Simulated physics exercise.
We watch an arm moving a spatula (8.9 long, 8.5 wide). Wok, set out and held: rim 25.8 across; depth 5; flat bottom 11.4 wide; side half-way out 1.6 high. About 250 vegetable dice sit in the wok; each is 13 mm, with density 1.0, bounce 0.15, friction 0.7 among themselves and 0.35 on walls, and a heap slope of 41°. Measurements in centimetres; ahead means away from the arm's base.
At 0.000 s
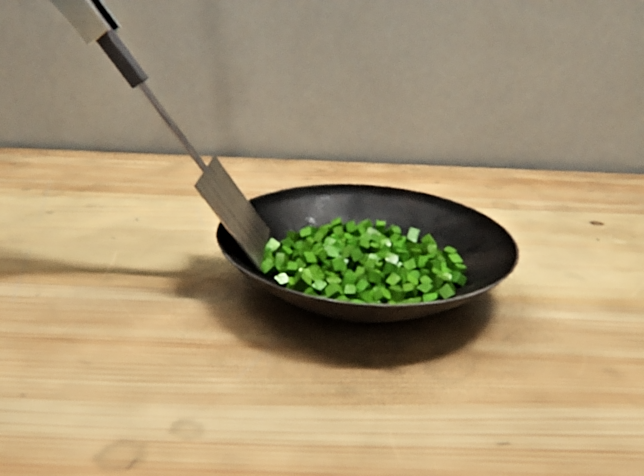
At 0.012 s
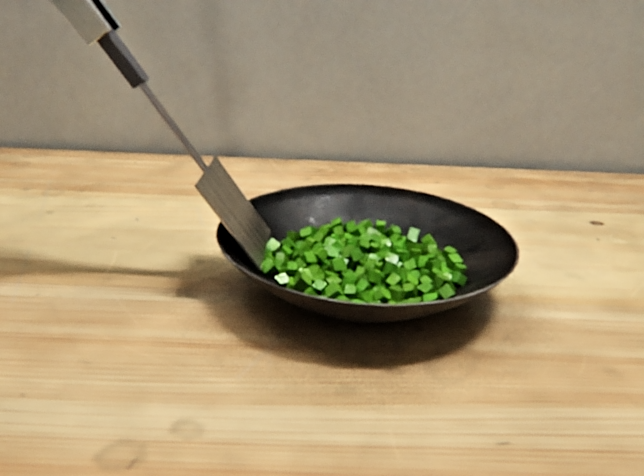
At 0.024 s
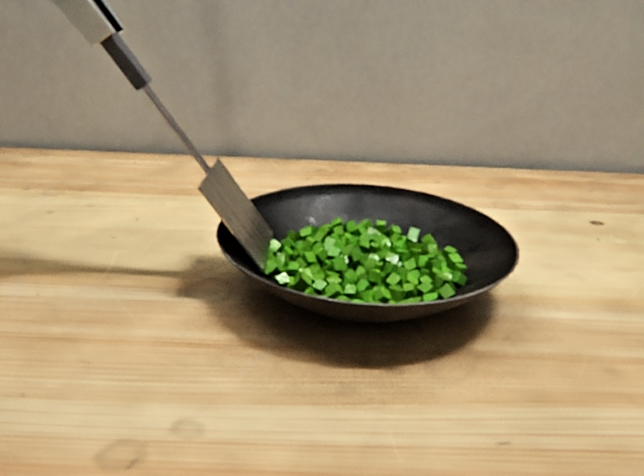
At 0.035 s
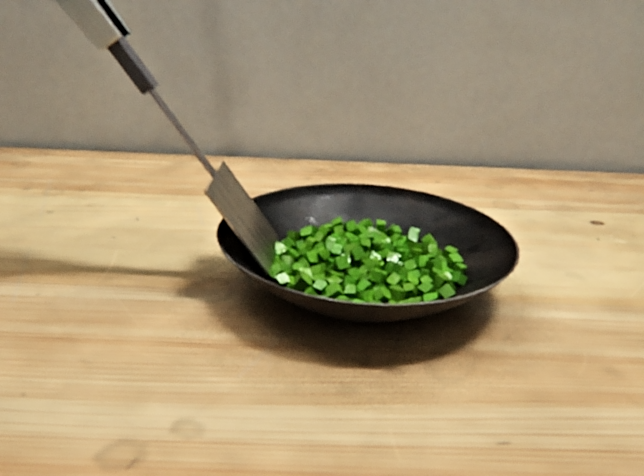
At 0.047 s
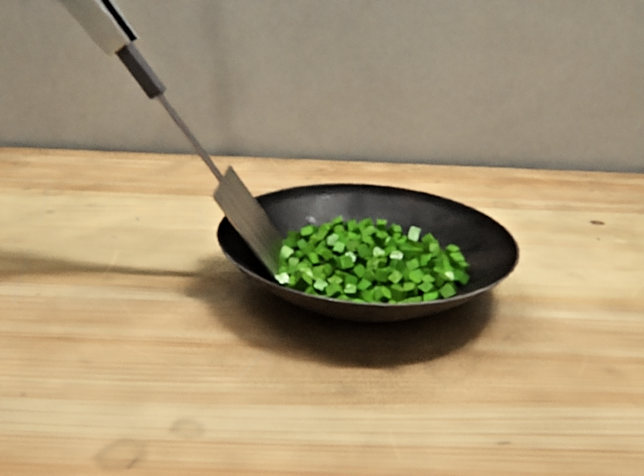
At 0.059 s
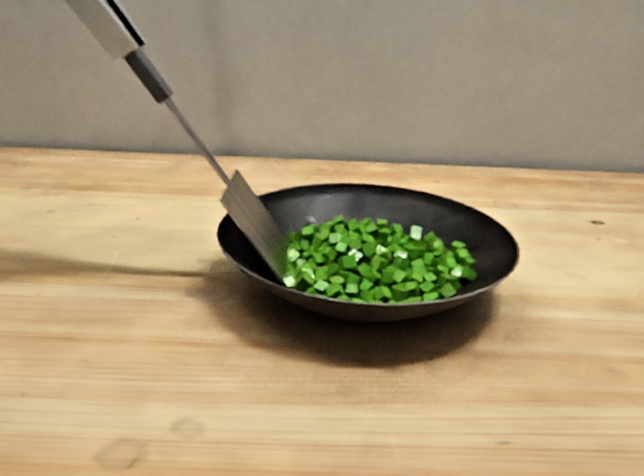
A metal spatula, held by a grey and dark arm reaching in from the upper left, slides slowly a short way right and slightly down inside the wok, nudging the nearest green pieces rightward. The shallow black wok sits right of centre, holding a low heap of bright green diced vegetables. The fixed view looks slightly down on a pale wooden tabletop before a plain grey wall.
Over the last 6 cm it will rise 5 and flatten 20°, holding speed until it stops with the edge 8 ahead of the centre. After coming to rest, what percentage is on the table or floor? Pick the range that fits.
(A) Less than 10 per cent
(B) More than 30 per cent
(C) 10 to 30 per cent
C.
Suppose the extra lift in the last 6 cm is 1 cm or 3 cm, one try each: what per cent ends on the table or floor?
It comes to around 40 per cent on the first try and around 40 per cent on the second.
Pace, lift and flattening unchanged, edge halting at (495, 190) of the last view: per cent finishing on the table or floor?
Some 45 per cent.
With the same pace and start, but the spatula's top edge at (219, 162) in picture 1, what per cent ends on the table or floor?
Roughly 25%.
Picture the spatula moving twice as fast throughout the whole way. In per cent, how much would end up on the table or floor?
Approx. 35 per cent.
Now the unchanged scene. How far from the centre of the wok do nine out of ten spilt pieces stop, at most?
I reckon it's some 20 centimetres.
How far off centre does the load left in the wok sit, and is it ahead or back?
Ahead, by about 4.5 cm.
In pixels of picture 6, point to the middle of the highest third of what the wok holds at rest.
The middle lies somewhere around (458, 246).
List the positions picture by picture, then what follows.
The first picture shows spatula top edge at (205, 169), sloping 55°; upper third of the load around (372, 260), from x 265 to 460, top at y 225; 249 in the wok.
The second picture shows spatula top edge at (206, 170), sloping 55°; upper third of the load around (372, 260), from x 265 to 460, top at y 225.
The third picture shows spatula top edge at (209, 171), sloping 55°; upper third of the load around (373, 260), from x 270 to 460, top at y 225.
The fourth picture shows spatula top edge at (214, 175), sloping 55°; upper third of the load around (374, 260), from x 275 to 460, top at y 225.
The fifth picture shows spatula top edge at (221, 179), sloping 55°; upper third of the load around (377, 256), from x 280 to 460, top at y 225.
The sixth picture shows spatula top edge at (228, 183), sloping 55°; upper third of the load around (382, 253), from x 290 to 470, top at y 225; 249 in the wok.
By 0.17 s, sloping 55°, highest piece 6 above the table; 249 in the wok.
By 0.29 s, sloping 48°, highest piece 7 above the table; 233 in the wok, 1 on the table or floor, 15 on the blade or in flight.
By 0.55 s, sloping 35°, highest piece 6 above the table; 202 in the wok, 46 on the table or floor, 1 on the blade or in flight.
By 1.60 s, sloping 35°, highest piece 6 above the table; 202 in the wok, 47 on the table or floor.
Final count, 202 in the wok, 47 on the table or floor. That is 19 % on the table or floor.
